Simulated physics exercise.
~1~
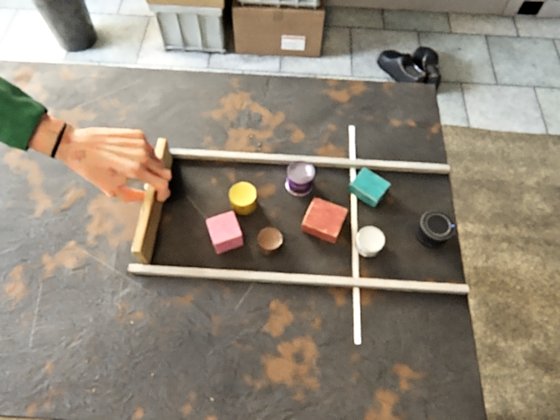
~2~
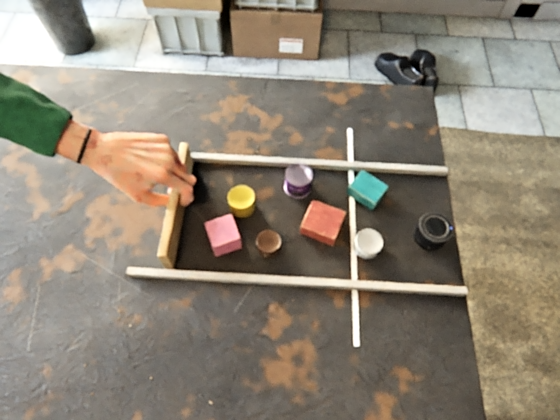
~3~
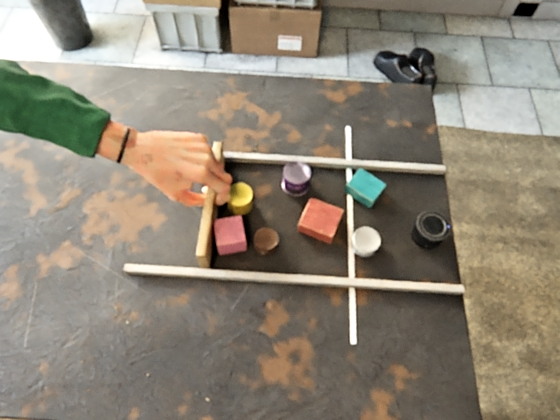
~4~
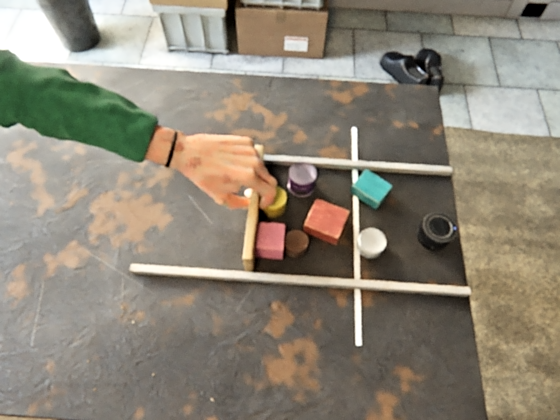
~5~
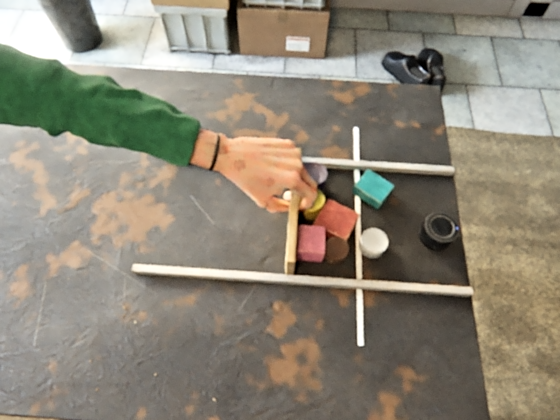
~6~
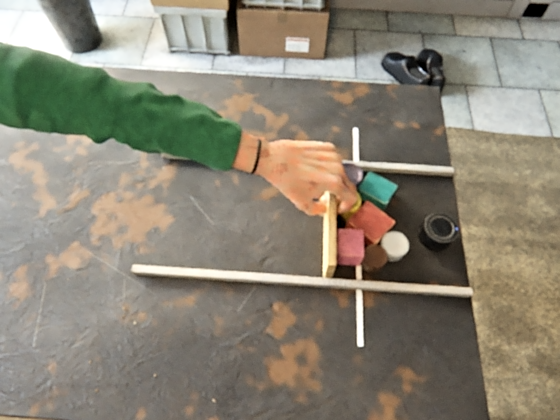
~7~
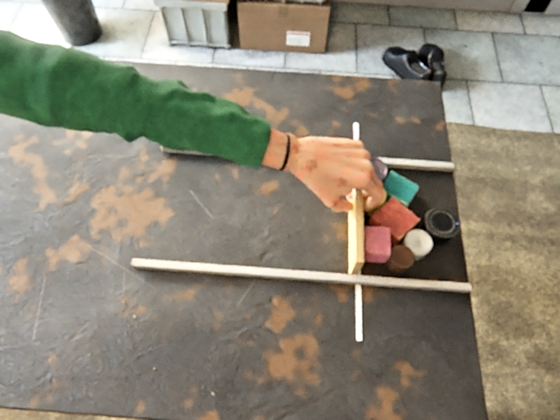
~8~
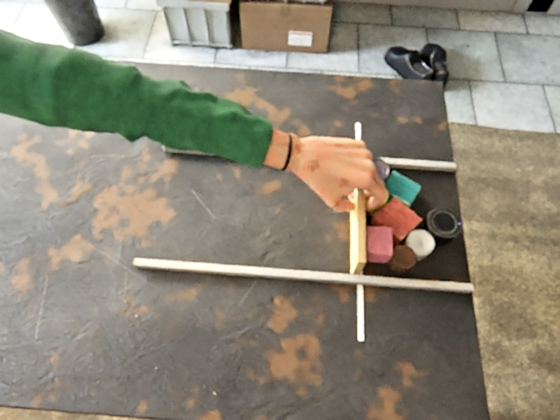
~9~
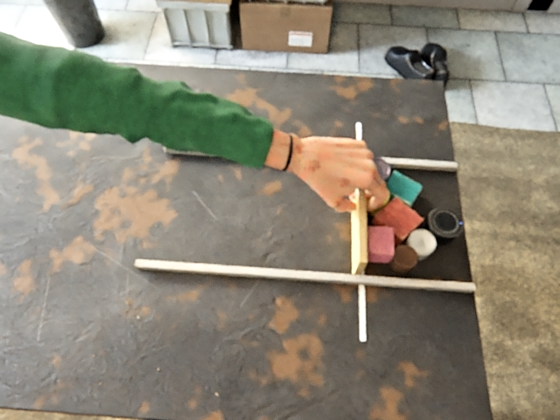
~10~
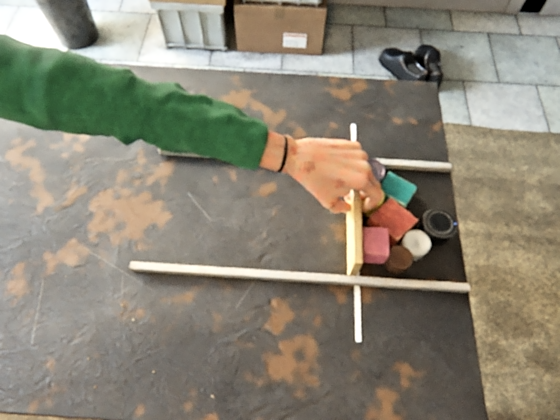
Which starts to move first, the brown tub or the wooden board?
The wooden board starts to move first, and the brown tub only begins moving later, once the board has been pushed further to the right.
